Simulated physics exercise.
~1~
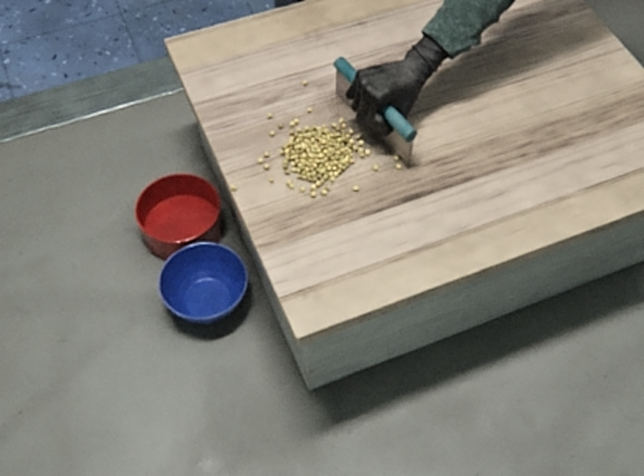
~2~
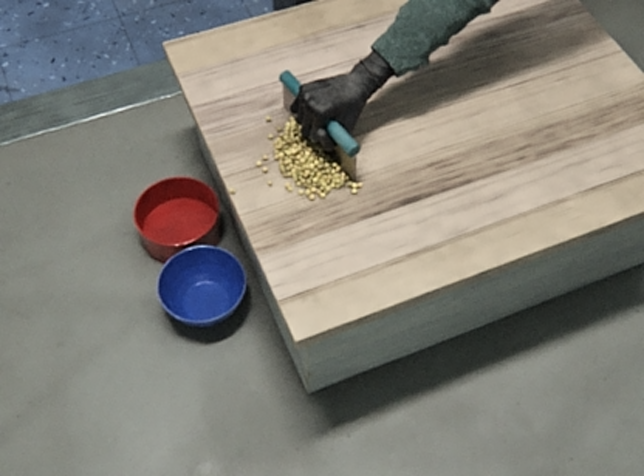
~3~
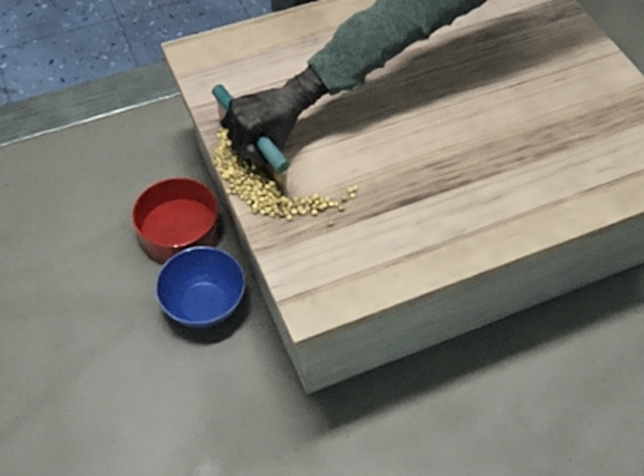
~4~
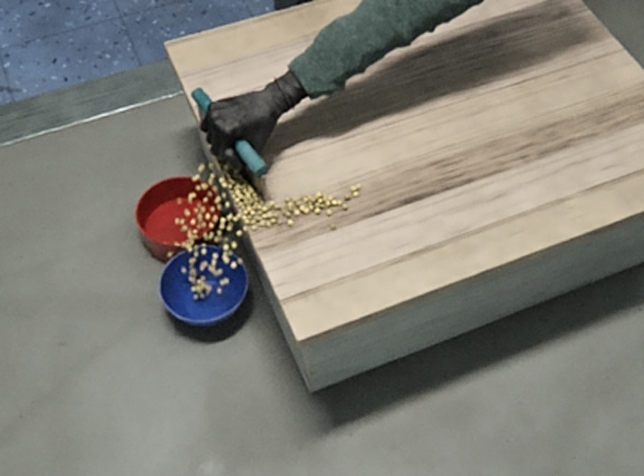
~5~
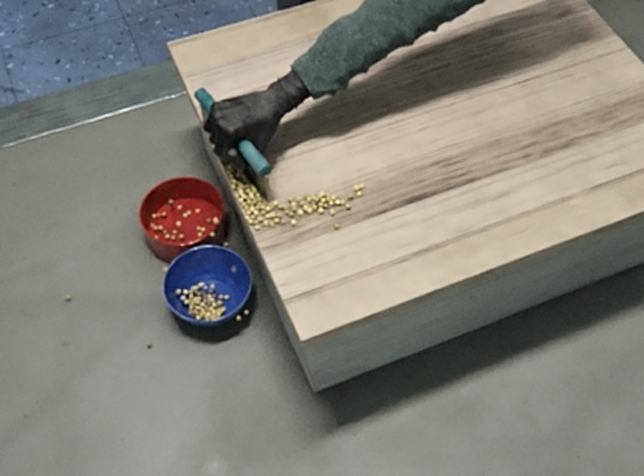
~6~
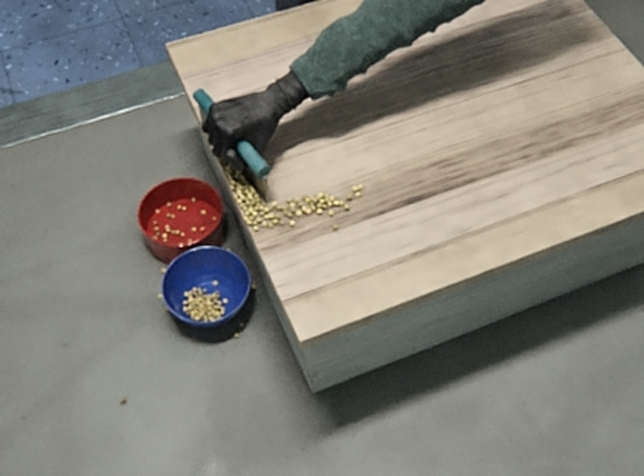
Gloved hand with a scraper pushing soya beans left across a wooden board, some spilling into blue and red bowls, many remaining.
